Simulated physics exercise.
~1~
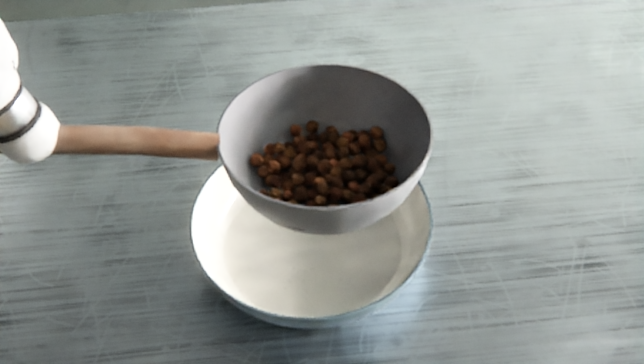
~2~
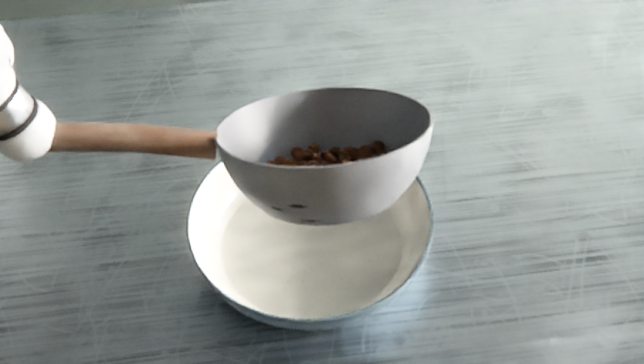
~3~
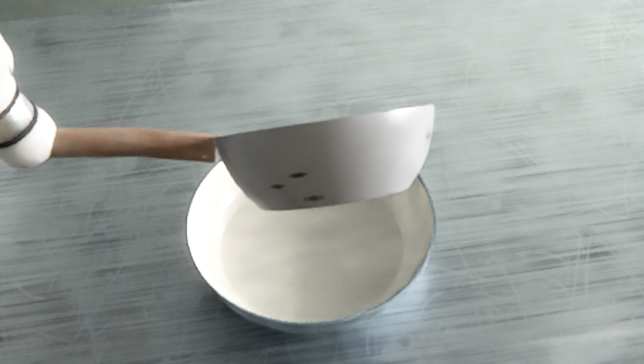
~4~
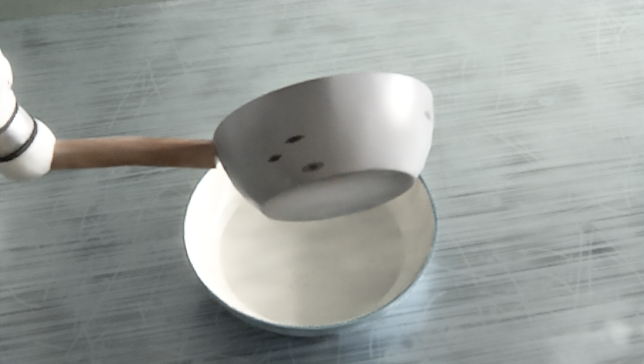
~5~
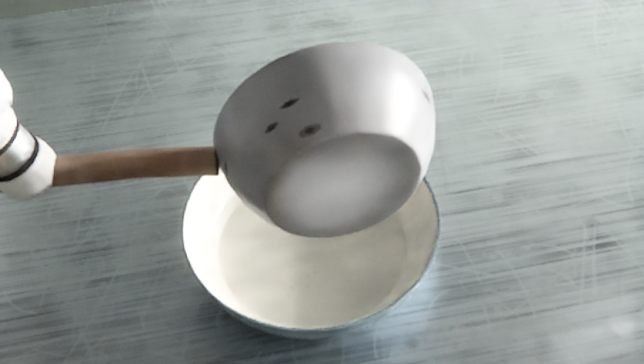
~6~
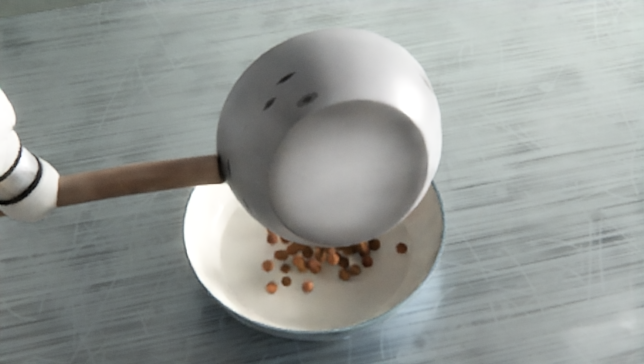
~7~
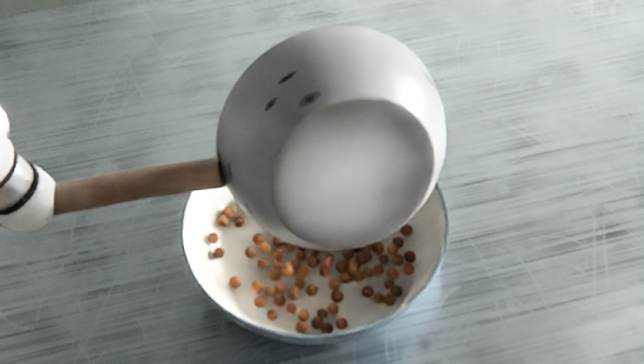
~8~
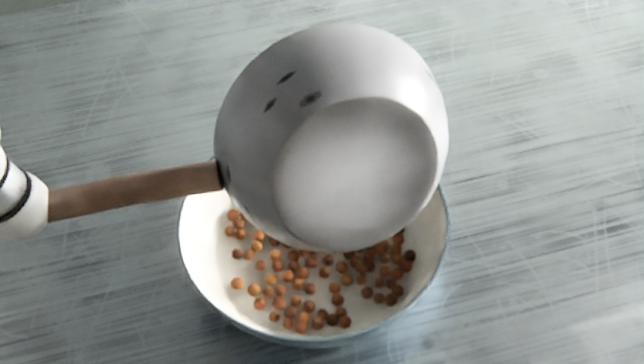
On a grey tabletop, a robot arm tips brown balls from a ladle into a pan.
